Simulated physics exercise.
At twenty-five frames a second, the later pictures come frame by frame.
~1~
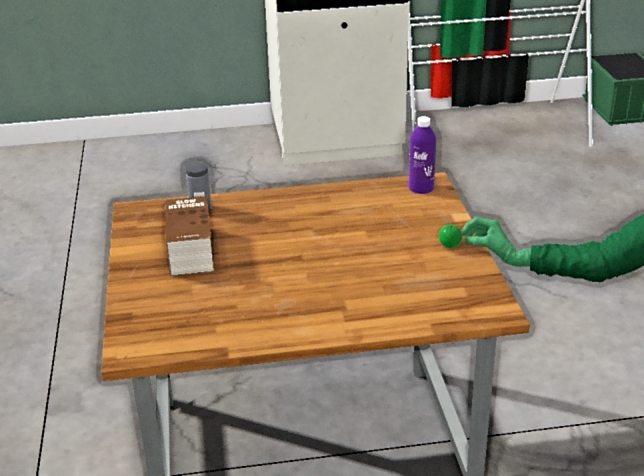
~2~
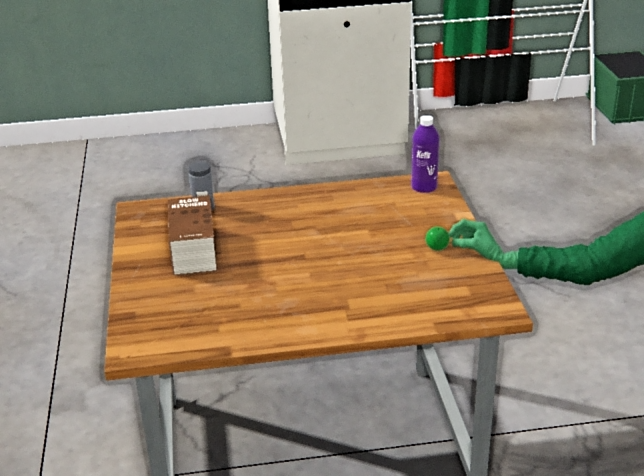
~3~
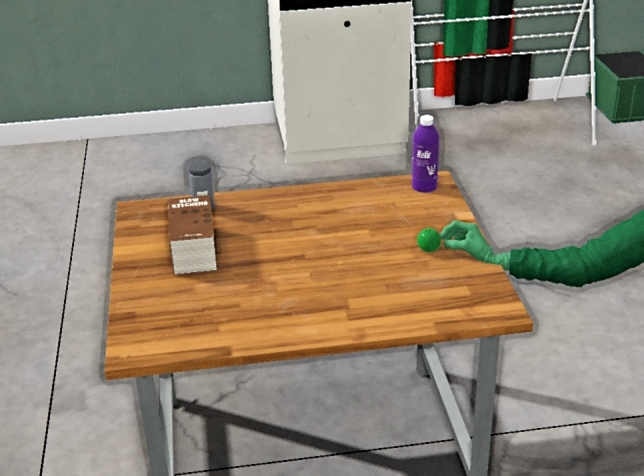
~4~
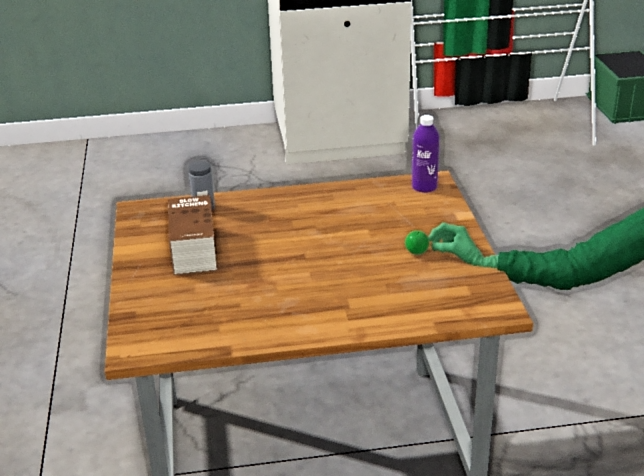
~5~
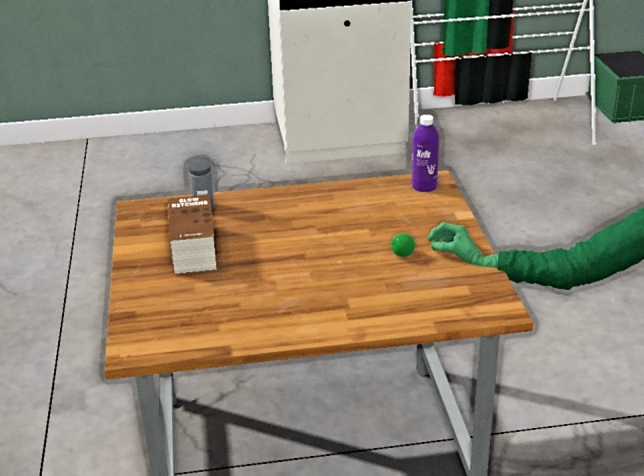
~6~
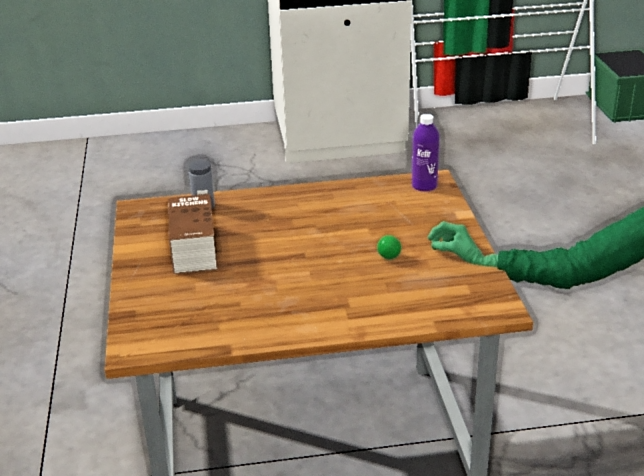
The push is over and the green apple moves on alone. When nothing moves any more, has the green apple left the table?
It overshoots the table.
Then, 0.40 s after the last picture, green apple rolled well along near (250, 277).
Then, 1.00 s after the last picture, green apple now off the table.
By the end, off the table, green apple.
